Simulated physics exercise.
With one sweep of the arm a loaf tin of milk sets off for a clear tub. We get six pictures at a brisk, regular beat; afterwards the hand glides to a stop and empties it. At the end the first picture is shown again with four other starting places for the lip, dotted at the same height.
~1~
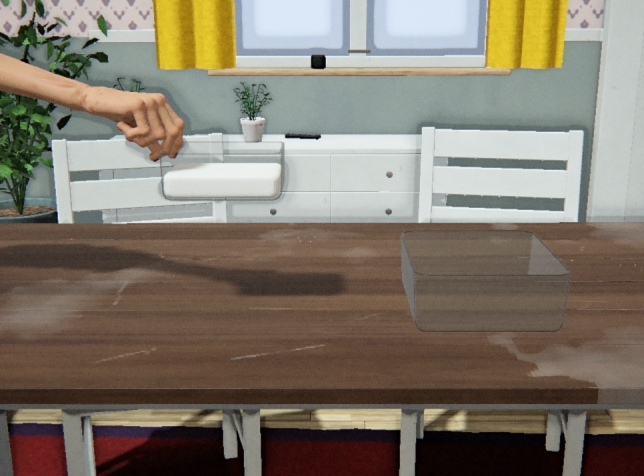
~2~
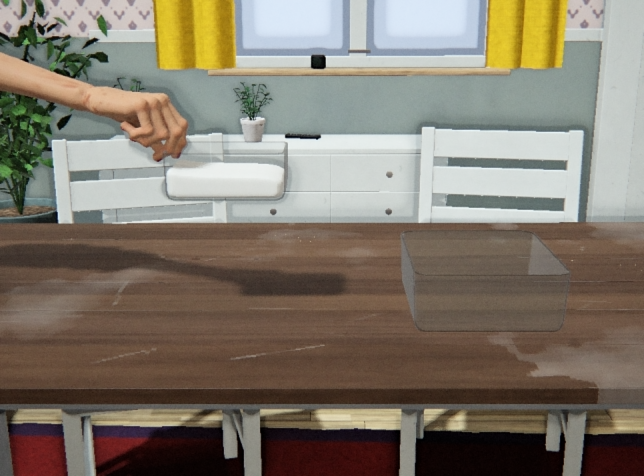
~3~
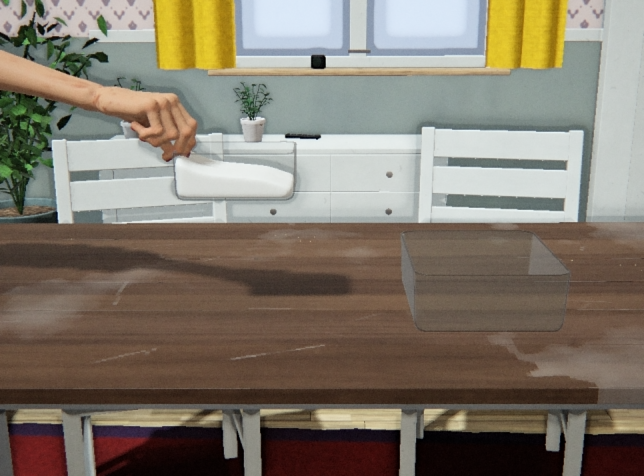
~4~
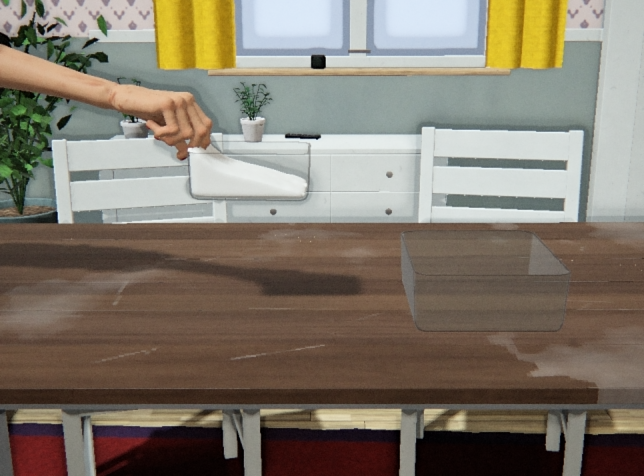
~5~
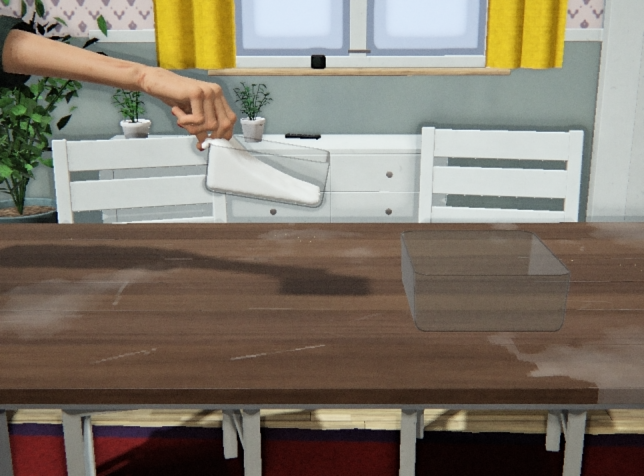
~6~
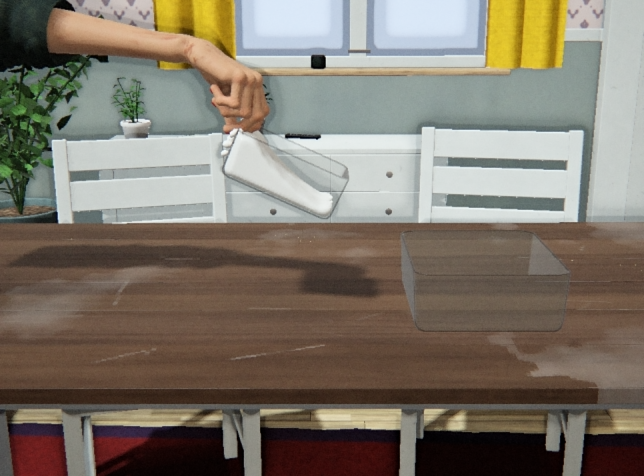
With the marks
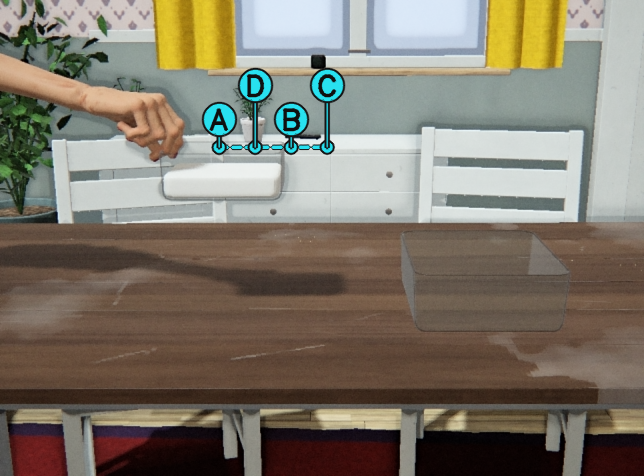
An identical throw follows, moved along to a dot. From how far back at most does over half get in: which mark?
Dot C.
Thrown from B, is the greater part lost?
Yes, that goes wrong.
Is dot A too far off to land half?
Yes, that goes wrong.
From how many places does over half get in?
One of them.
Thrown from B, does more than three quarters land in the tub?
No, it does not.
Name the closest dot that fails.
Here it is dot B.
On the marked copy, A at (219, 147); B at (291, 147); C at (327, 147); D at (255, 147).
Choosing A, about 0 % lands in the tub, 99 % falls short.
Choosing B, about 29 % lands in the tub, 65 % falls short and 6 % goes beside or beyond.
Choosing C, about 74 % lands in the tub, 17 % falls short and 10 % goes beside or beyond.
Choosing D, about 7 % lands in the tub, 91 % falls short.
